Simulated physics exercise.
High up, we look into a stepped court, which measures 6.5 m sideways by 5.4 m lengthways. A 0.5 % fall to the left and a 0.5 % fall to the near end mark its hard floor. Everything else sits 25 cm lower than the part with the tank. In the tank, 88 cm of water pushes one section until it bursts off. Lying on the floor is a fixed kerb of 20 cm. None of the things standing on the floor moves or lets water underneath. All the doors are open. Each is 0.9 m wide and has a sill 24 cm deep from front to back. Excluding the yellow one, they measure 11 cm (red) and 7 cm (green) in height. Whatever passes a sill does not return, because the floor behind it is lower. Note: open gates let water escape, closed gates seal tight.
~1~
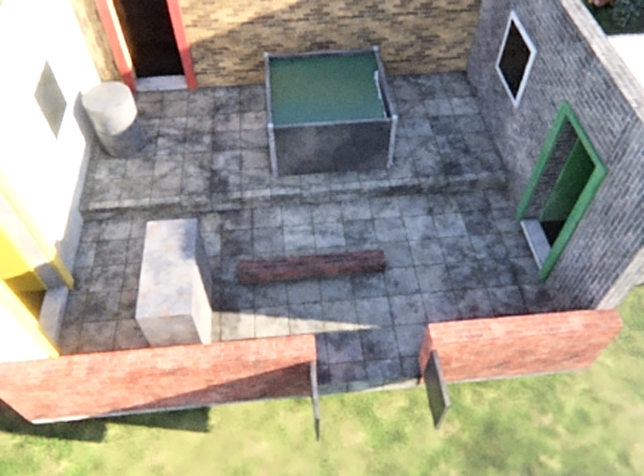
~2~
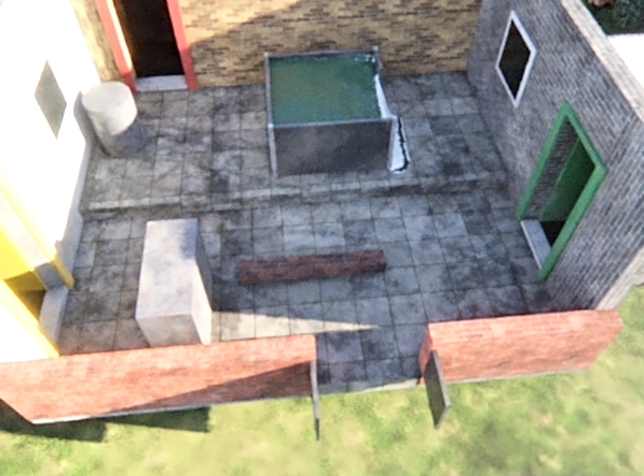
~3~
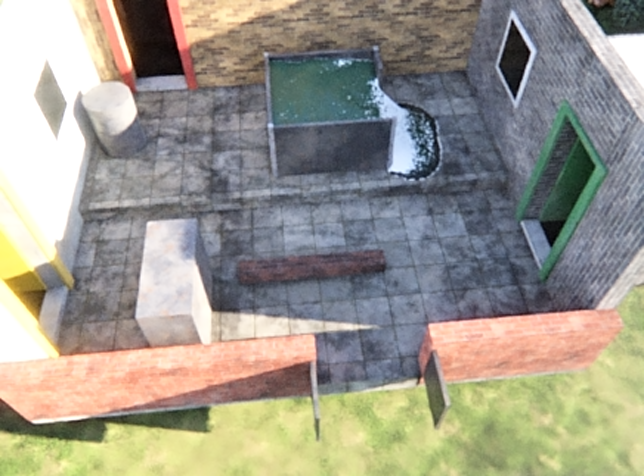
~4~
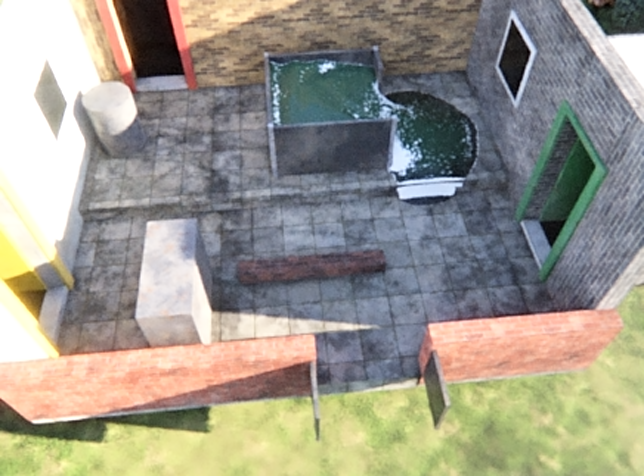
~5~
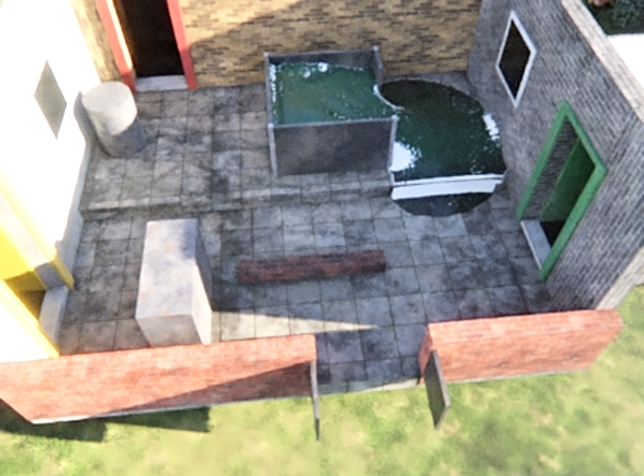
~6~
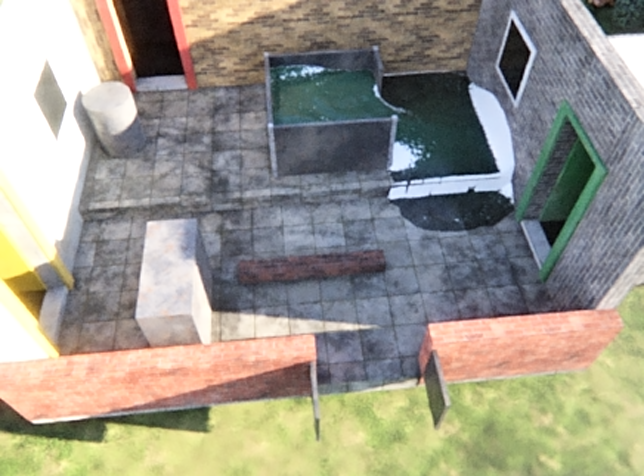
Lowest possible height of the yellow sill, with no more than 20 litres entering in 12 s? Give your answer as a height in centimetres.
I would say 6 cm.
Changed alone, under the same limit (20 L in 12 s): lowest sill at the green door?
About 15 cm at green.
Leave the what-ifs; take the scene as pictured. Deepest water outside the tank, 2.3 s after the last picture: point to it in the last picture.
Around (528, 347).
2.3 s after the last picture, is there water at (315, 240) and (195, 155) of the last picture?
In order: Spared and spared.
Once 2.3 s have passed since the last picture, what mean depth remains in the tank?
I'd put it at some 25 centimetres on average.
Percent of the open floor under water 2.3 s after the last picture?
Approximately 45 % of it.
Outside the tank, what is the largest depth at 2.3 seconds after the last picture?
33 cm.
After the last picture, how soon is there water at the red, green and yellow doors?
So the front gets to red at 2.4 seconds, green at 0.3 seconds, and yellow at 4.0 seconds.
Then, 0.7 s after the last picture water covers 20 % of the floor, deepest (53 cm) near (468, 75); it has not reached the yellow door.
Then, 2.3 s after the last picture water covers 45 % of the floor, deepest (33 cm) near (528, 347); it has not reached the yellow door.
Then, 11.3 s after the last picture water covers 90 % of the floor, deepest (16 cm) near (81, 239); 10 cm at the yellow door, 0 litres in over its 13 cm sill.
At the yellow door as built, the water peaked near 11 cm, 8.9 s after the last picture.
Run again over the same 12 s with other heights there, 32 litres in over 5 cm, 13 litres over 7 cm. The limit of 20 litres is kept from about 6 cm up.
